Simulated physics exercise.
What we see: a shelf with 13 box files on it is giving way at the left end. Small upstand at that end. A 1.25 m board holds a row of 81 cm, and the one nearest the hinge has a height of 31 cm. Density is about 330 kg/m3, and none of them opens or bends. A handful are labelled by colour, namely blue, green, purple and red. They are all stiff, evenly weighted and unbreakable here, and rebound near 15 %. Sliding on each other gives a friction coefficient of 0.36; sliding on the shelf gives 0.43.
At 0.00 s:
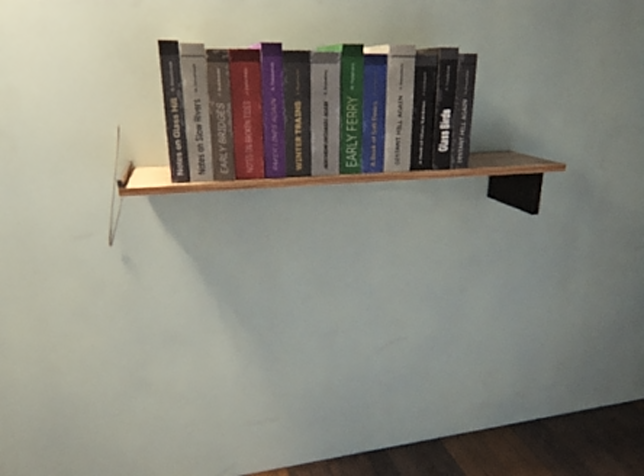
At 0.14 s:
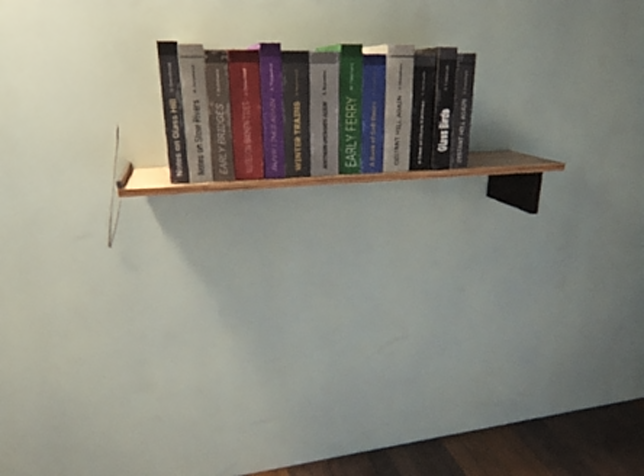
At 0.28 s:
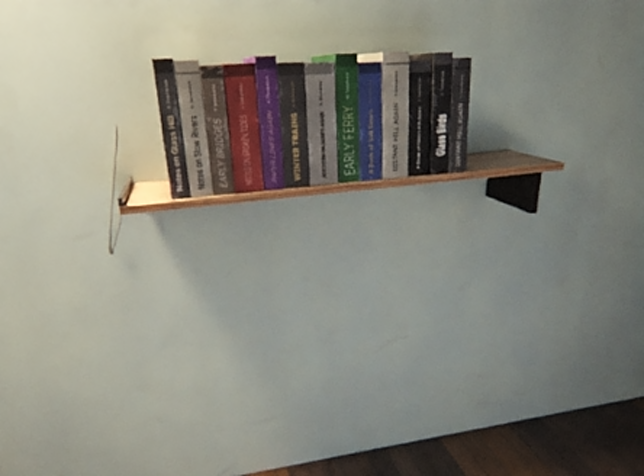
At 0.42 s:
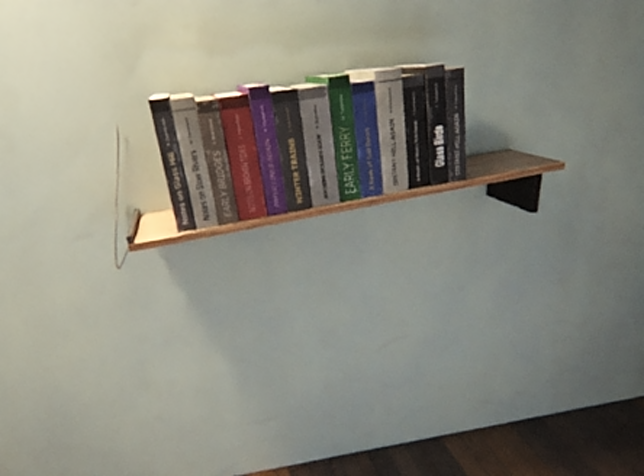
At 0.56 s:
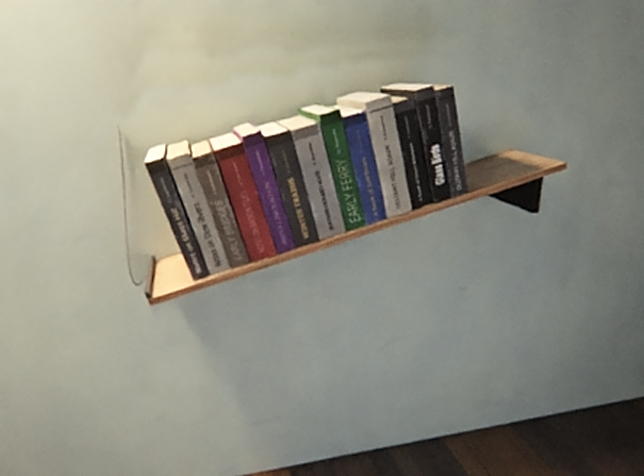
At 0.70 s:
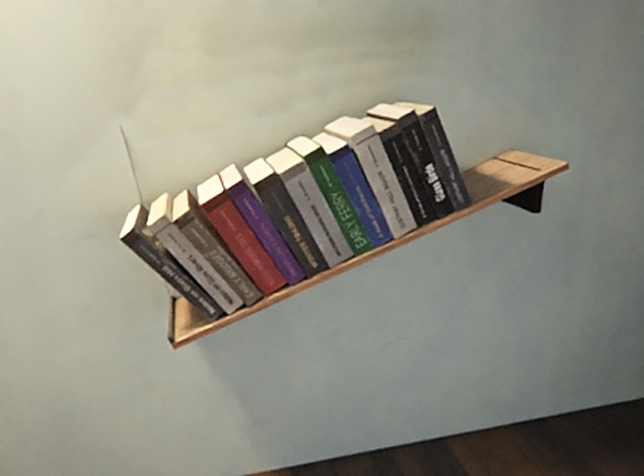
On a pale wall above a dark wooden floor, a level wooden shelf holds an upright row of dark, grey, red, purple, green and blue volumes. Its left end sinks, slowly at first and then further, until the board slopes steeply and the volumes lean left, the leftmost tilting most.
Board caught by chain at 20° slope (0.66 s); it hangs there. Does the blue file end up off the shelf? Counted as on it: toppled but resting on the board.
No.
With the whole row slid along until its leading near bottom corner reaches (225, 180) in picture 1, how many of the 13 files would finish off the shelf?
I reckon the answer is 2.
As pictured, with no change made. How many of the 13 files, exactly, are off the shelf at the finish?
5.
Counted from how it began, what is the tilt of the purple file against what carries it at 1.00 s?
40°.
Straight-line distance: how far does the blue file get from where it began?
About 40 cm.
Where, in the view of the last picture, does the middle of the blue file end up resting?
Near (291, 225).
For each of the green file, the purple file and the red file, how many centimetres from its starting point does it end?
Start to finish, close to green 50, purple 120, red 130 centimetres.
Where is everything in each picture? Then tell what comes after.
In the first frame (we follow the side turned to the camera; leans and shifts are taken against what carries them), shelf's free end (131, 192) slope 0°; blue file (374, 115); red file (248, 116); purple file (274, 113); no piece has moved.
Shelf's free end (131, 193) slope 0°; blue file (373, 116), in the second frame.
Shelf's free end (132, 210) slope 2°; blue file (370, 123), in the third frame.
Shelf's free end (141, 246) slope 7°; blue file (368, 141), in the fourth frame.
Shelf's free end (160, 299) slope 13°; blue file (366, 170), in the fifth frame.
Shelf's free end (183, 343) slope 20°; blue file (362, 198) tipped 7°; red file (245, 246) tipped 10°; purple file (268, 235) tipped 9°; steepest lean 19°, the file at (175, 277); 13 stirred so far, in the sixth frame.
Around 1.00 s, none of the 13 files off the shelf, 13 disturbed; blue file tipped 34°; red file tipped 35°.
Around 1.64 s, 3 of the 13 files off the shelf; blue file tipped 46°; red file upside down.
Finally (2.5 s), 5 of the 13 files off the shelf; blue file tipped 52°; red file on its side; purple file on its side. Seen by the last camera, middles, blue file near (291, 225).
